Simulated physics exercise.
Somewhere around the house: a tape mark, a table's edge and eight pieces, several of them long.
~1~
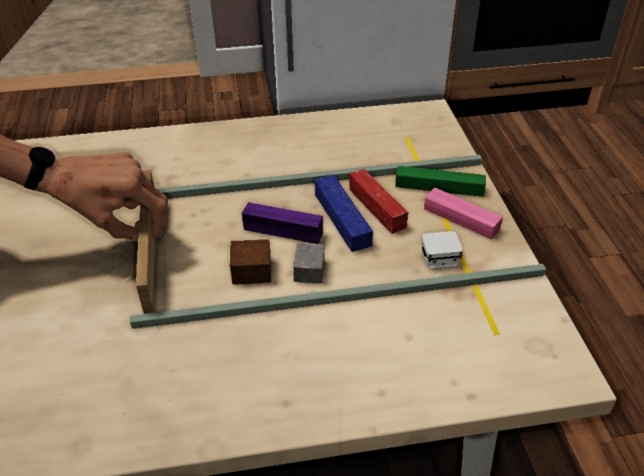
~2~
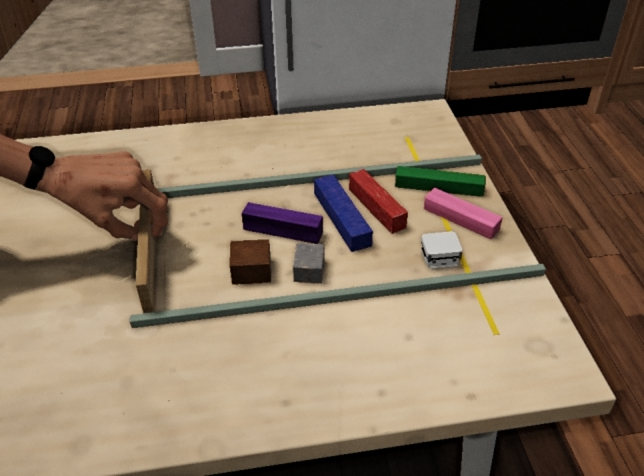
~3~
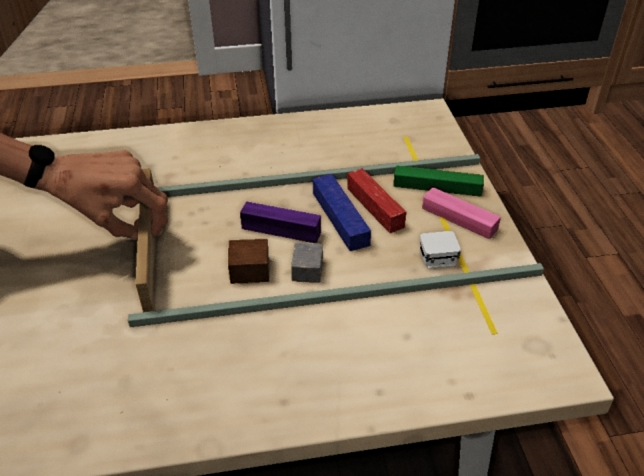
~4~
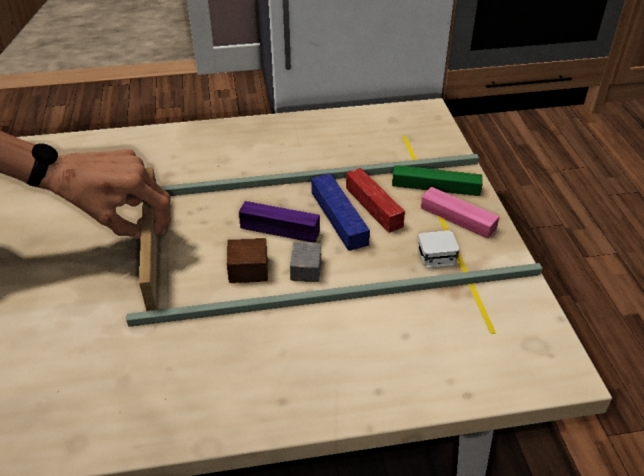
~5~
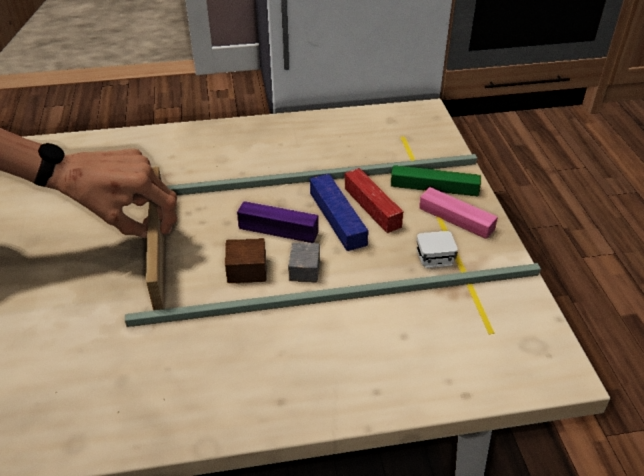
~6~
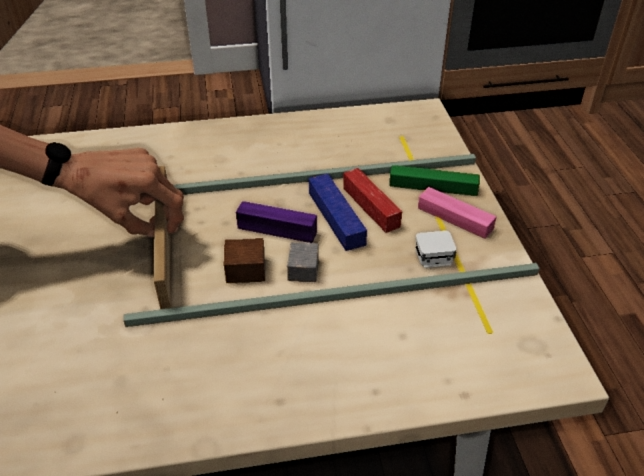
A hand at the left slides an upright wooden board slightly to the right between two rails on a table. The purple, blue, red, green and pink sticks, brown and grey blocks and white case ahead stay still.
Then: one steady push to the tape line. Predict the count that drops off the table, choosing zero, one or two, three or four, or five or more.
The table loses three or four pieces.
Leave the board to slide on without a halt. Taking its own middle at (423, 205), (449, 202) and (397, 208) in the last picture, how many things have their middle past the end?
First 2, next 3, last 0.
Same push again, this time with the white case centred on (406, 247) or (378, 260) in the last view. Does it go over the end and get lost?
First place: It comes off; second place: It comes off.
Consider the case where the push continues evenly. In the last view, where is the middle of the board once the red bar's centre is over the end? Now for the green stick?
The red bar gives roughly (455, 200), the green stick roughly (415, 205).
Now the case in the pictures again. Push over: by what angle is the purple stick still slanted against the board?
Close to 35°.
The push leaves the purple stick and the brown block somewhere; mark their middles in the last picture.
Around (466, 206) and around (470, 236).
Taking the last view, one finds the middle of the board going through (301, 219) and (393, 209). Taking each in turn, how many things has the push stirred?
At the first point the count is 4, at the second it's 8.
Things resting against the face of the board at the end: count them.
The count in contact is 3.
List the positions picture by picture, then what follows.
In the first frame, pink stick (462, 213); green stick (440, 181); white case (441, 251); board (148, 238); tape (445, 220).
In the second frame, green stick (440, 181); board (148, 238).
In the third frame, white case (439, 251); grey block (307, 262).
In the fourth frame, pink stick (459, 212); purple stick (280, 222).
In the fifth frame, green stick (435, 181); red bar (373, 200).
In the sixth frame, pink stick (456, 212); green stick (434, 180); white case (435, 250); board (163, 234); tape (439, 219).
A little later, none off yet; pink stick at rest near (456, 212); green stick at rest near (434, 180); white case at rest near (435, 250).
Next, none off yet; pink stick shifted a little near (491, 204); green stick shifted a little near (473, 175); white case shifted well along near (496, 244).
When it is over, the number that fall off is three or four; down, white case, green stick and pink stick.
